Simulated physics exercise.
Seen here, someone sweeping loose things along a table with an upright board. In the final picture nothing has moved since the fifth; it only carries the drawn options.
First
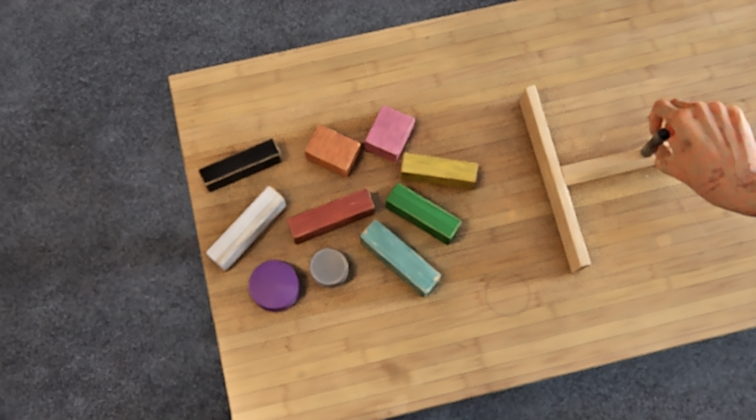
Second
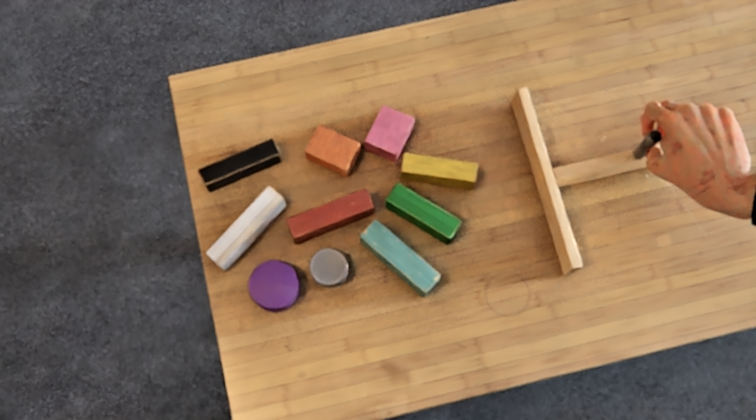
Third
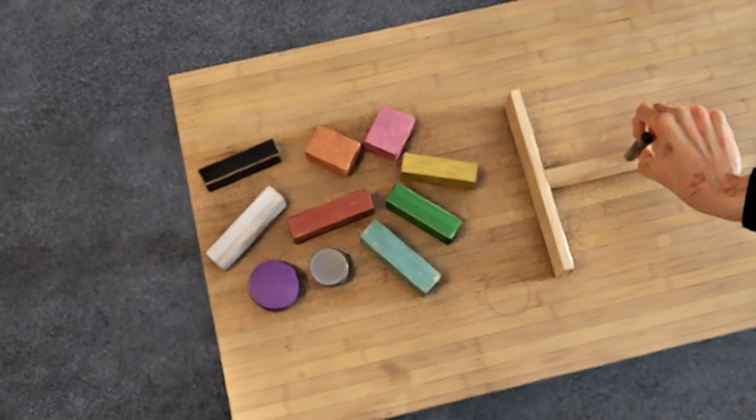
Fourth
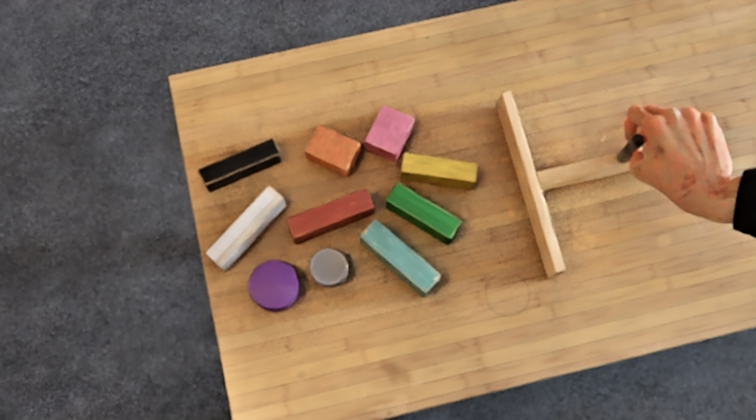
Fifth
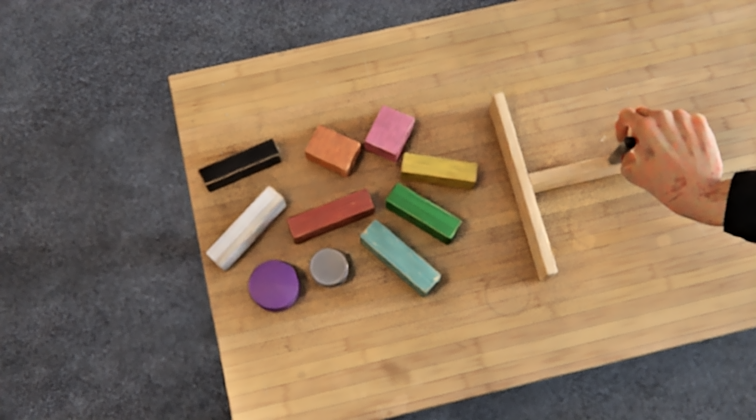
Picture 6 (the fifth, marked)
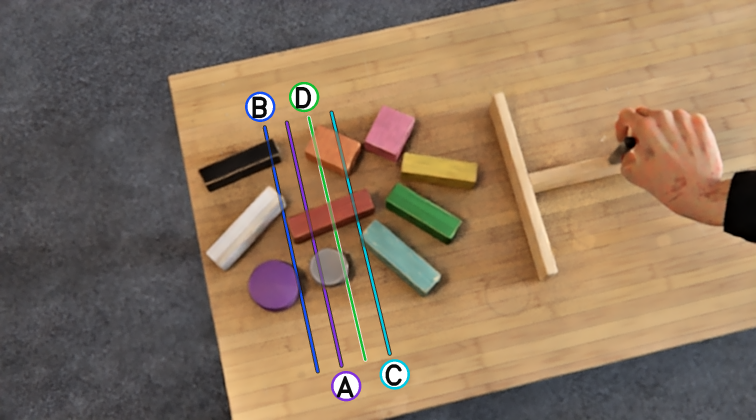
On a wooden table, a hand slides an upright board left toward still, colourful blocks.
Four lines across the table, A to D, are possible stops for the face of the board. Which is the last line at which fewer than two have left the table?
As far as mark B.
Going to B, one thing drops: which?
The purple tin.
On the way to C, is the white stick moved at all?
By then, no.
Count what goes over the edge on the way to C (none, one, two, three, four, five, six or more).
The count is none.
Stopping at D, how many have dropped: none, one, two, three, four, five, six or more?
By then, none.
On the marked copy, A at (313, 239); B at (290, 244); C at (360, 228); D at (336, 234).
With B. Early on, board (441, 200); pink block (383, 133); yellow bar (389, 176).
Further on, board (358, 219); black stick (222, 165); purple tin (258, 298).
At the end, board (291, 234); purple tin over the edge; red bar (212, 268); one fallen.
As for the rest, A is within the limit but short; C is within the limit but short; D is within the limit but short.
